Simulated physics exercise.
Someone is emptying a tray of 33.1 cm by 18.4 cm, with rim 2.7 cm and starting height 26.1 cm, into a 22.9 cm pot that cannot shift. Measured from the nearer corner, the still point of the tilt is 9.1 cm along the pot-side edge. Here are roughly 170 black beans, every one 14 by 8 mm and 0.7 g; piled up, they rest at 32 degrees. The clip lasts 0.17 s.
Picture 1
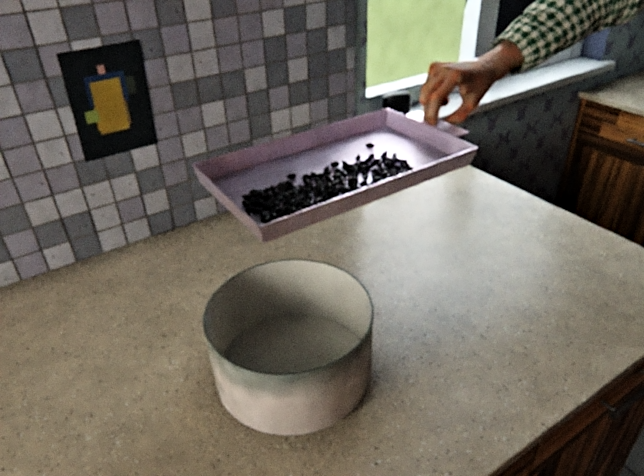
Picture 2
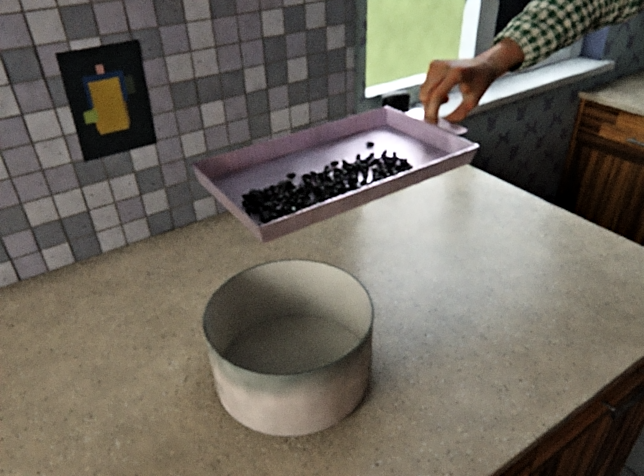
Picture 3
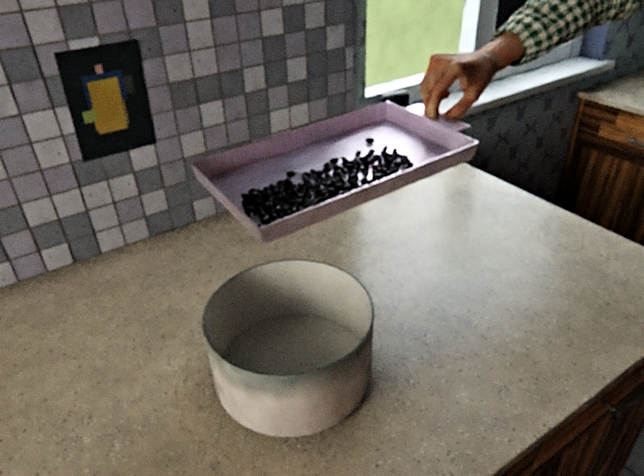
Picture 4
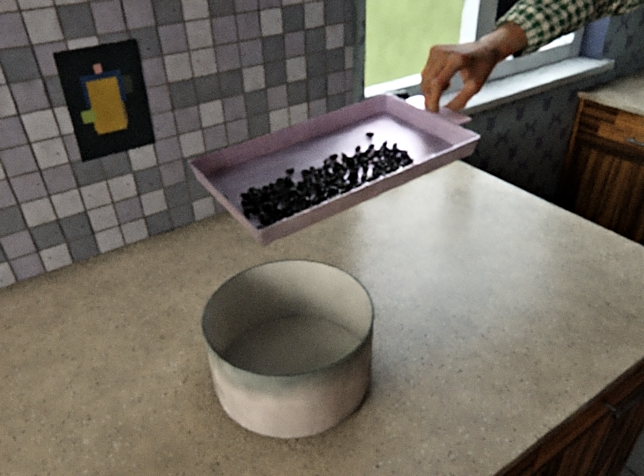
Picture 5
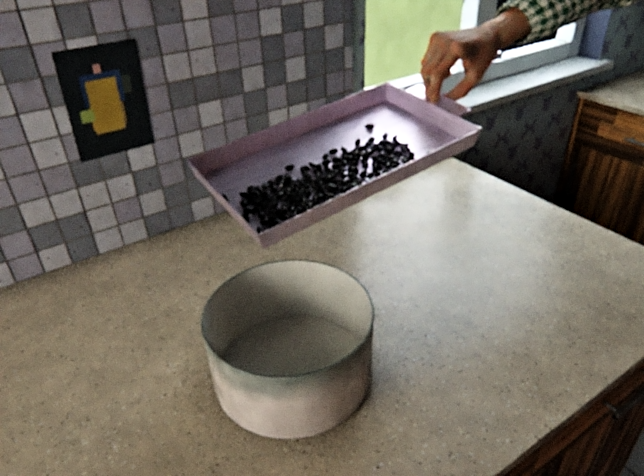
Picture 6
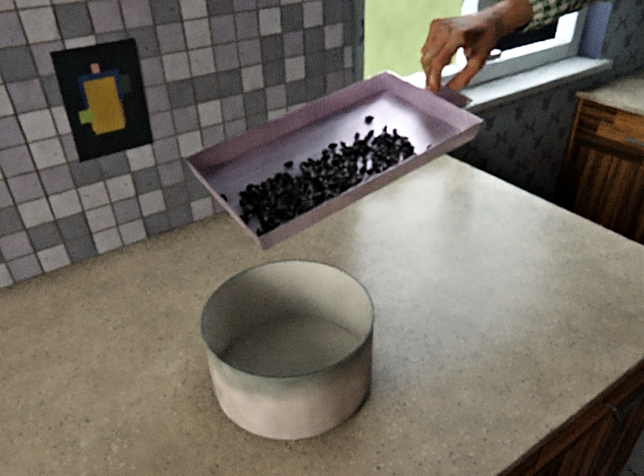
Hand in checked sleeve slowly tilting a pale purple tray of black beans toward its left front corner above a round pot.
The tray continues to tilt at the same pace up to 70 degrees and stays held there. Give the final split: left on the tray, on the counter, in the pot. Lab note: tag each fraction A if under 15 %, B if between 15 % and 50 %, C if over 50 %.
Tray = B, counter = A, pot = C.
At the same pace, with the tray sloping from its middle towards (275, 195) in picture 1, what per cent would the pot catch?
About 10 per cent.
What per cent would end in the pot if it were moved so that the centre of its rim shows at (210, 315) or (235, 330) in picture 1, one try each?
Roughly 35 and 60 percent.
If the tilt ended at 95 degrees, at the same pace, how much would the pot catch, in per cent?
That comes out at some 100 per cent.
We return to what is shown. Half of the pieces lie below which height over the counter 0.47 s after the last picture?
Height: Around 30 cm.
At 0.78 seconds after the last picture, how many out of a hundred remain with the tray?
About 75 per cent.
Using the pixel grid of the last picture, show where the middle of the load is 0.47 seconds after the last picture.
At that time the load is centred around (296, 196).
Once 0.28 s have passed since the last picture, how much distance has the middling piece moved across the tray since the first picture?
By then it sits near 2 cm from where it began.
Then, 0.28 s after the last picture, tilt 40 degrees; the tray holds 100 %, the pot 0 %.
Then, 0.47 s after the last picture, tilt 60 degrees; the tray holds 100 %, the pot 0 %.
Then, 0.78 s after the last picture, tilt 70 degrees; the tray holds 75 %, the pot 10 %.
In the end, tray 35 %, counter 0 %, pot 65 %.
